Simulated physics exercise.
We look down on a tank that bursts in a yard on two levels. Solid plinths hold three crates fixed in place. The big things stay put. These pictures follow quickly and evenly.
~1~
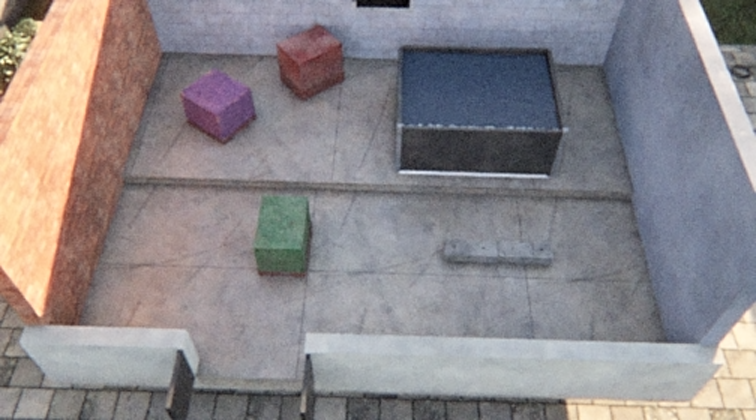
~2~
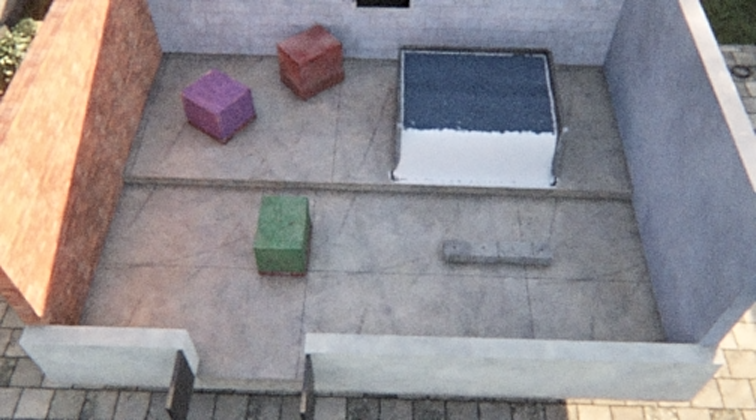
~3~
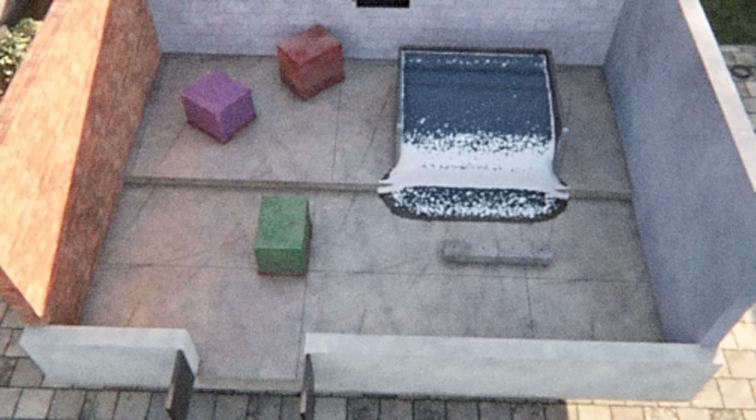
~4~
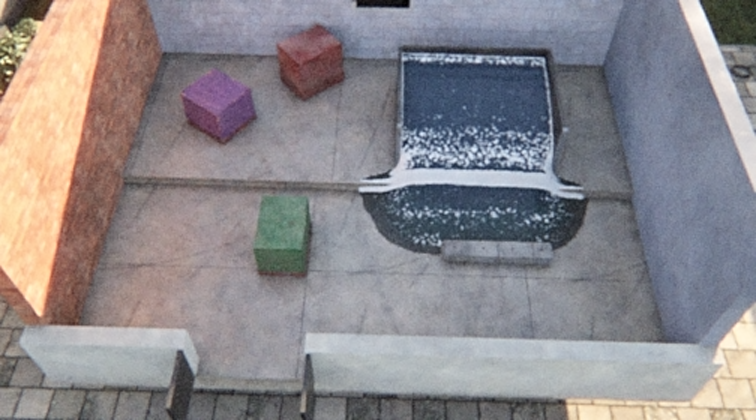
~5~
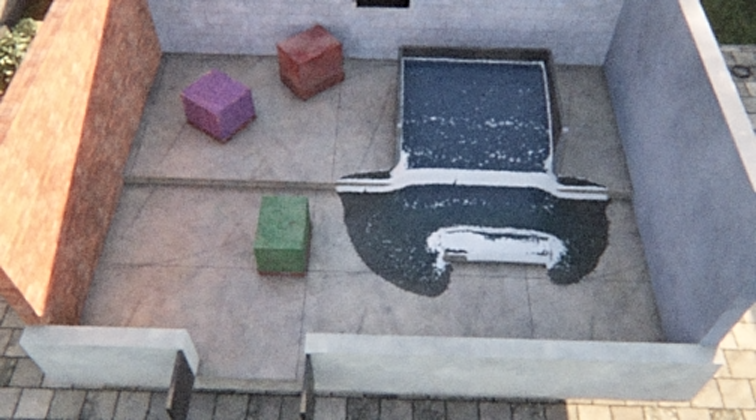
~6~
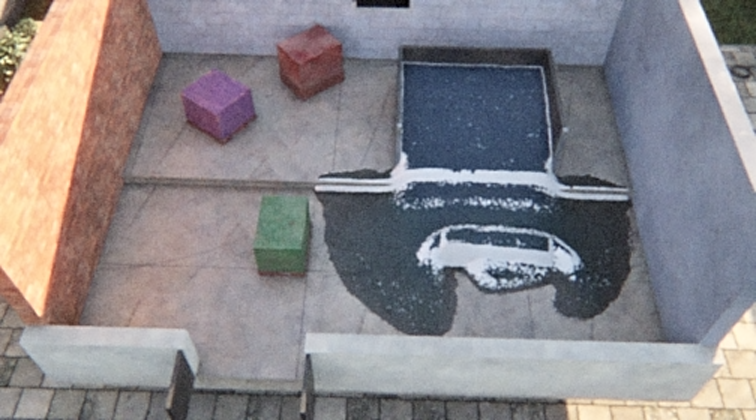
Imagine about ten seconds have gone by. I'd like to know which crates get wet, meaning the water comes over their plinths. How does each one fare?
The purple crate does not get wet. The red crate does not get wet. The green crate does get wet.
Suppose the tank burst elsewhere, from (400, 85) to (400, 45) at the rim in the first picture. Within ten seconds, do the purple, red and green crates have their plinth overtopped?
As it turns out, the purple crate is swamped, the red crate is swamped, and the green crate is swamped.
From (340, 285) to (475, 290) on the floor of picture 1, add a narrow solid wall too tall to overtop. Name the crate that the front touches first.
First is the one in green.
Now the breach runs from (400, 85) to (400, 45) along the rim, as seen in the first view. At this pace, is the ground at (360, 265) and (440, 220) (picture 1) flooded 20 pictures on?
First spot unflooded, second spot unflooded.
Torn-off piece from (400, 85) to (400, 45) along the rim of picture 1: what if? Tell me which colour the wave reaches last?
It's the green one.
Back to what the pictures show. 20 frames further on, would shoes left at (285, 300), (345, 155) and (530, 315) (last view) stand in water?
Going through them one by one, the first is waterlogged, the second spared and the third waterlogged.
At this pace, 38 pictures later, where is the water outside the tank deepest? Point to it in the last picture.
It should be roughly at (672, 373).
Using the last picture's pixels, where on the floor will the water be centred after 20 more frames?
Near pixel (464, 259).
A moment on, water covers 35 % of the floor; the purple crate not reached, the red crate not reached, the green crate water round its plinth.
Next, water covers 40 % of the floor; the purple crate not reached, the red crate not reached, the green crate water round its plinth.
Then, water covers 55 % of the floor; the purple crate not reached, the red crate not reached, the green crate water round its plinth.
Later, water covers 65 % of the floor; the purple crate not reached, the red crate not reached, the green crate water round its plinth.
In the end, water covers 70 % of the floor; the purple crate stayed above the water, the red crate stayed above the water, the green crate was topped.
